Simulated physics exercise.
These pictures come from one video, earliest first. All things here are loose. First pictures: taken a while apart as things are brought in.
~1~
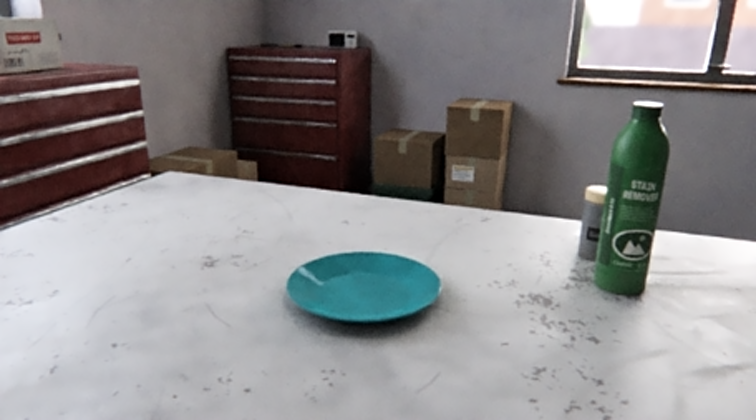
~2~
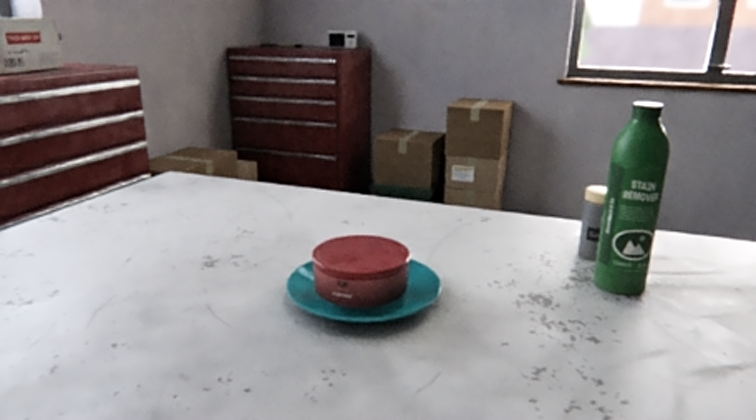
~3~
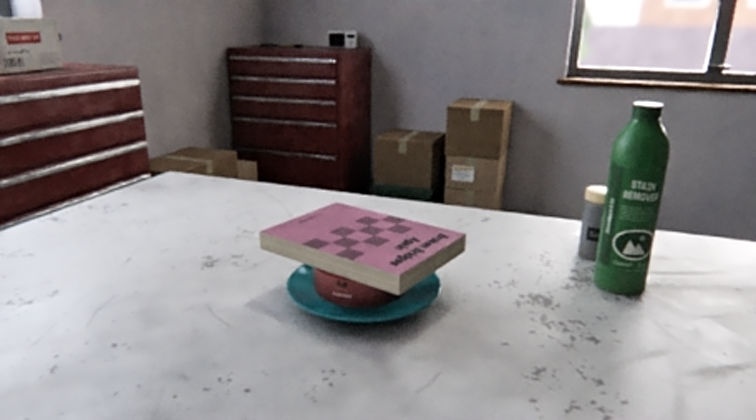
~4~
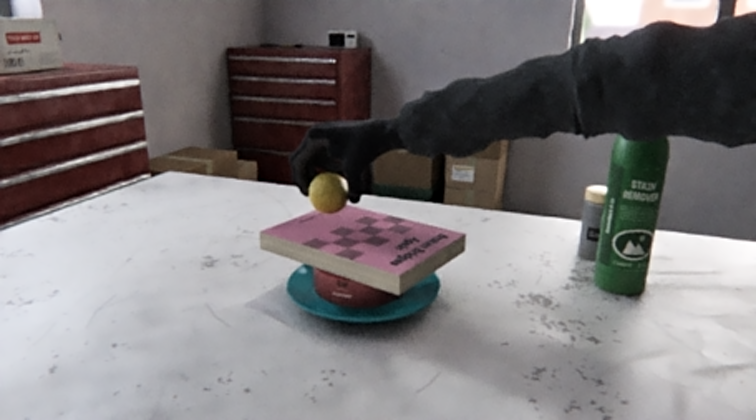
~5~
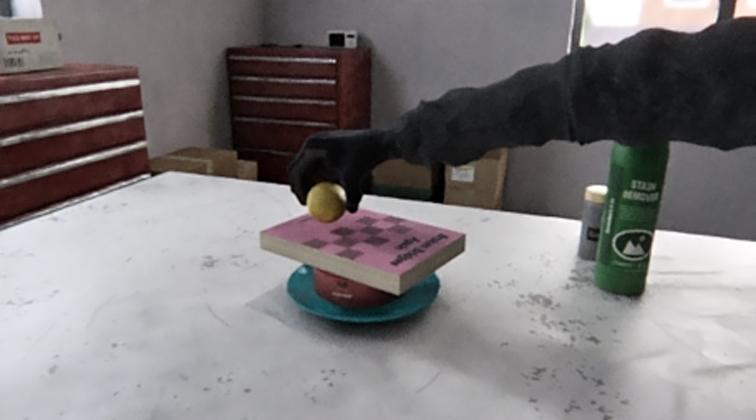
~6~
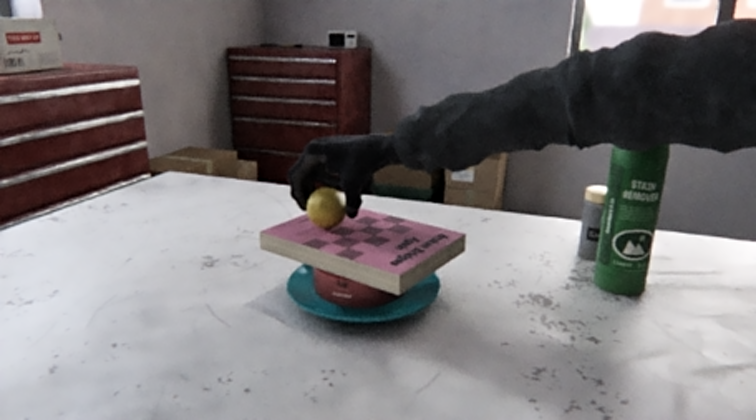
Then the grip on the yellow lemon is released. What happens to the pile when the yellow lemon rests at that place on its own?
The pile stays upright.
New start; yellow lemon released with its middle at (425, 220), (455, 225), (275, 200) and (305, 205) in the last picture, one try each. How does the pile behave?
Result per case: First still standing, second toppled, third toppled, fourth still standing.
Then, 1.00 s on from there, no change.
Then, 2.10 s on from there, yellow lemon resting near (327, 209).
In the end, all 6 unmoved. At the end, from the last picture's camera, yellow lemon near (327, 209). The pile holds.
